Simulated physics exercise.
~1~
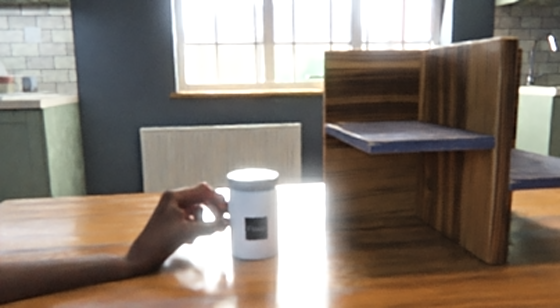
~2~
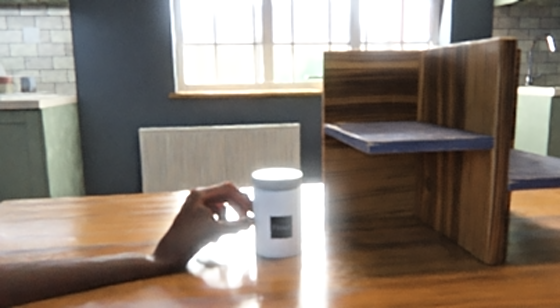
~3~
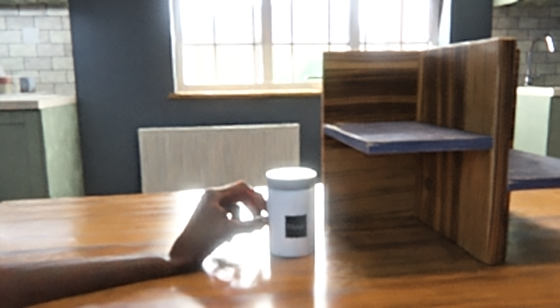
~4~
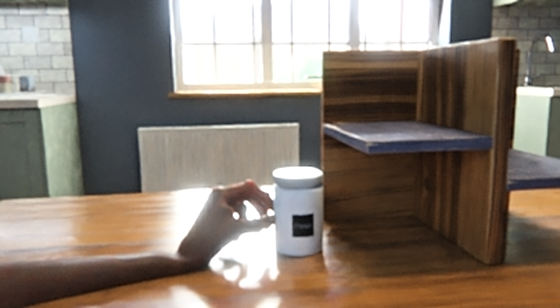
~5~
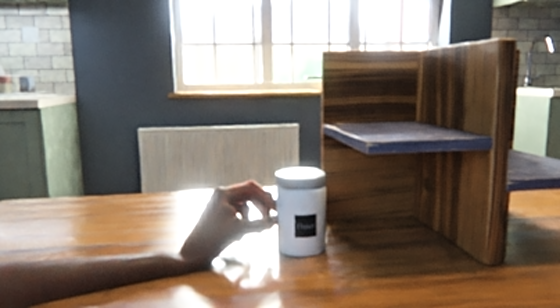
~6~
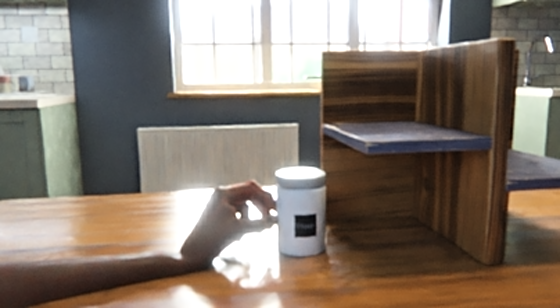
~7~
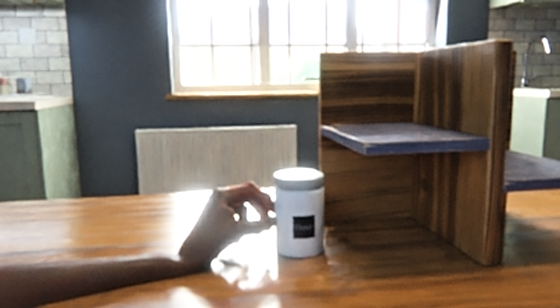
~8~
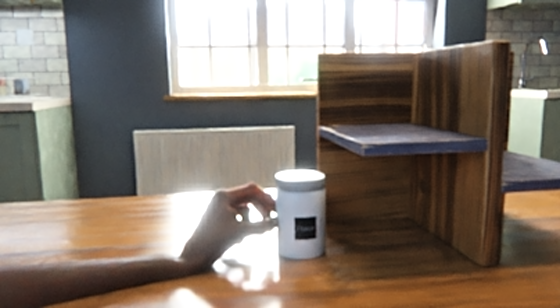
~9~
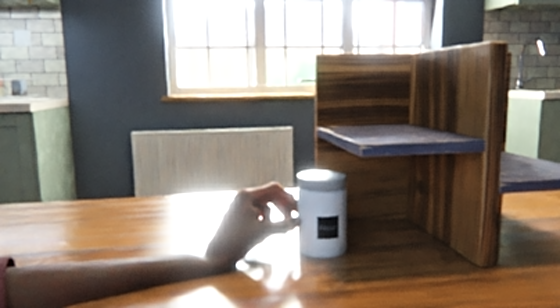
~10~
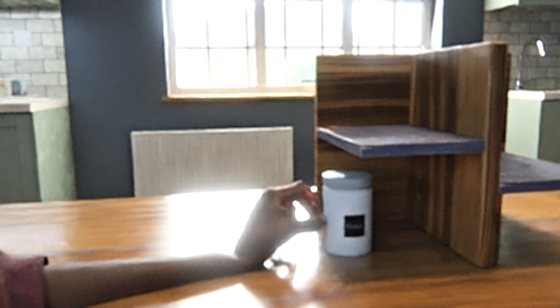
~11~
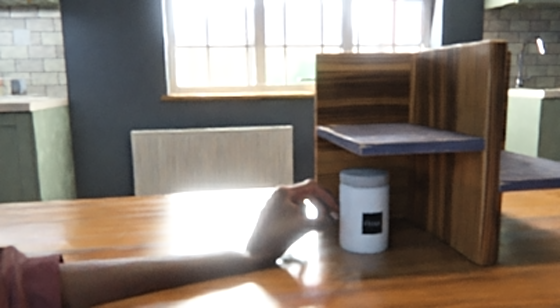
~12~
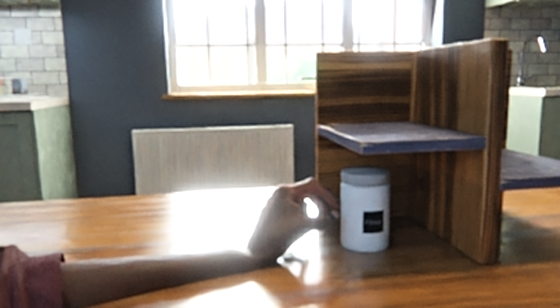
A white jar with a grey lid and a small black label stands upright on a glossy wooden table, seen from the front by a slightly swaying handheld camera. To its right is a brown wooden unit with a dark purplish-grey shelf, and behind are a bright window and a dark wall. A hand reaching in from the left pushes the jar rightward, then pauses with it beside the unit. The hand pushes again, and the jar slides beneath the shelf without touching it. It ends upright under the ledge, fingers still beside it.
